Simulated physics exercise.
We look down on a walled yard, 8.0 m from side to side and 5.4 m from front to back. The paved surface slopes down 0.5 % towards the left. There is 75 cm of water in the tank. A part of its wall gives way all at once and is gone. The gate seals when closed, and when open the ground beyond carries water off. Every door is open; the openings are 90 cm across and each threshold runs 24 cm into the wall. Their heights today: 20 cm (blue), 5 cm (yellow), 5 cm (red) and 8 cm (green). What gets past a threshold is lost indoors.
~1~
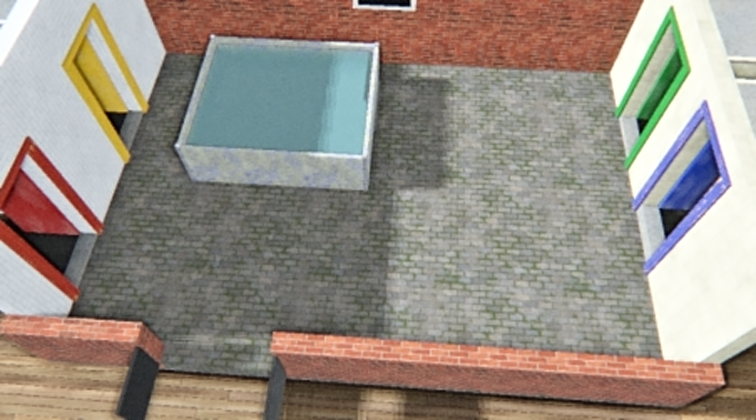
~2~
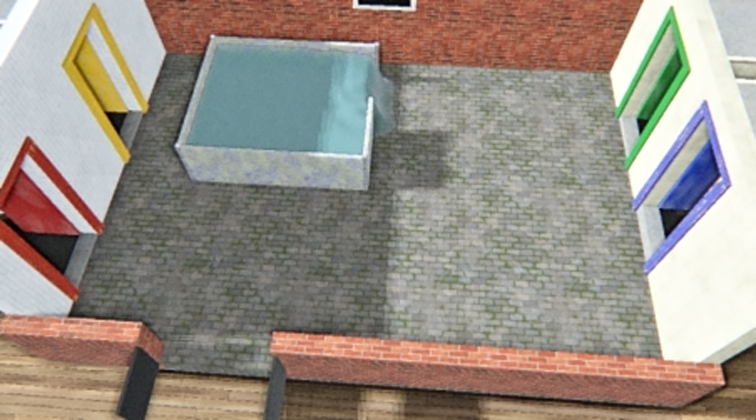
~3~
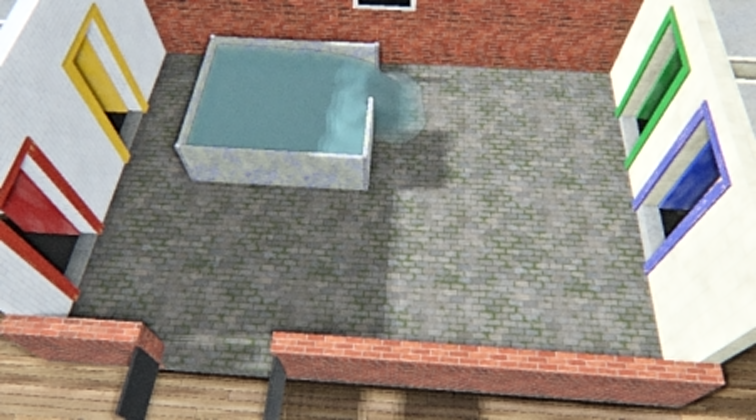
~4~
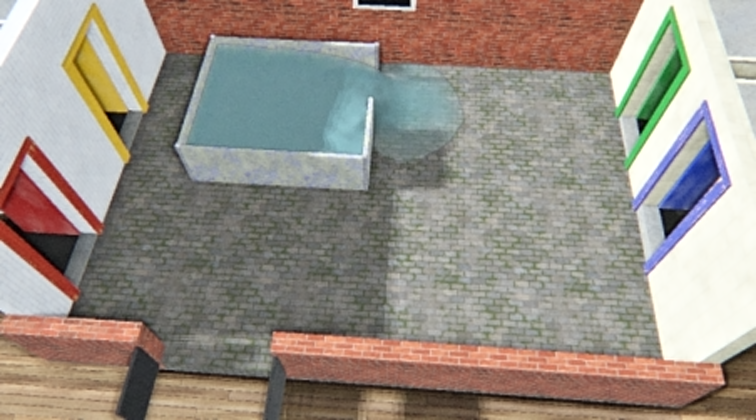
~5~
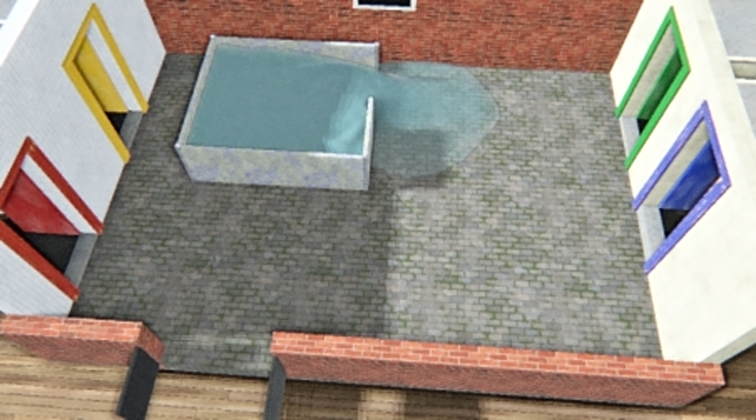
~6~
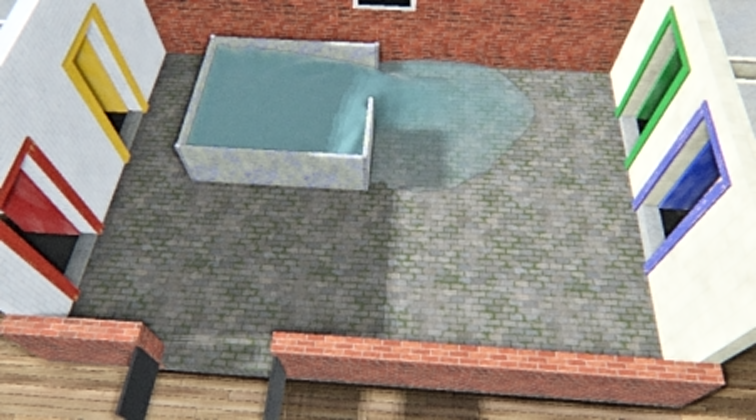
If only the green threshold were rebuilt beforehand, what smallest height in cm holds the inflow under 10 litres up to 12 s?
About 34 cm.
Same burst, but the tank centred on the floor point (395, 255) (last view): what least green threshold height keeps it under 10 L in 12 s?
Then roughly 22 cm.
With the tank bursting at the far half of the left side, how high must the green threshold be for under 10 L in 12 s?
Then roughly 12.5 cm.
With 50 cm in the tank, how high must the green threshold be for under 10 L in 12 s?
Then roughly 21 cm.
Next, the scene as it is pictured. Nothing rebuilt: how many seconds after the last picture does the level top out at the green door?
At about 1.8 s.
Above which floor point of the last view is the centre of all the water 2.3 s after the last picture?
Around (383, 131).
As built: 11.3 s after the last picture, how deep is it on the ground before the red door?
Some 14.0 cm.
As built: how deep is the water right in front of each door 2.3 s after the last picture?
In cm: Blue 19, yellow 0, red 0, green 31.
Then, 0.7 s after the last picture water covers 30 % of the floor, deepest (46 cm) near (379, 99); 3 cm at the green door, 3 litres in over its 8 cm threshold.
Then, 2.3 s after the last picture water covers 40 % of the floor, deepest (40 cm) near (611, 95); 31 cm at the green door, 202 litres in over its 8 cm threshold.
Then, 11.3 s after the last picture water covers 100 % of the floor, deepest (16 cm) near (61, 337); 9 cm at the green door, 656 litres in over its 8 cm threshold.
At the green door as built, the water peaked near 33 cm, 1.9 s after the last picture.
Run again over the same 12 s with other heights there, 26 litres in over 30.5 cm, 1 litre over 41 cm. The limit of 10 litres is kept from about 34 cm up.
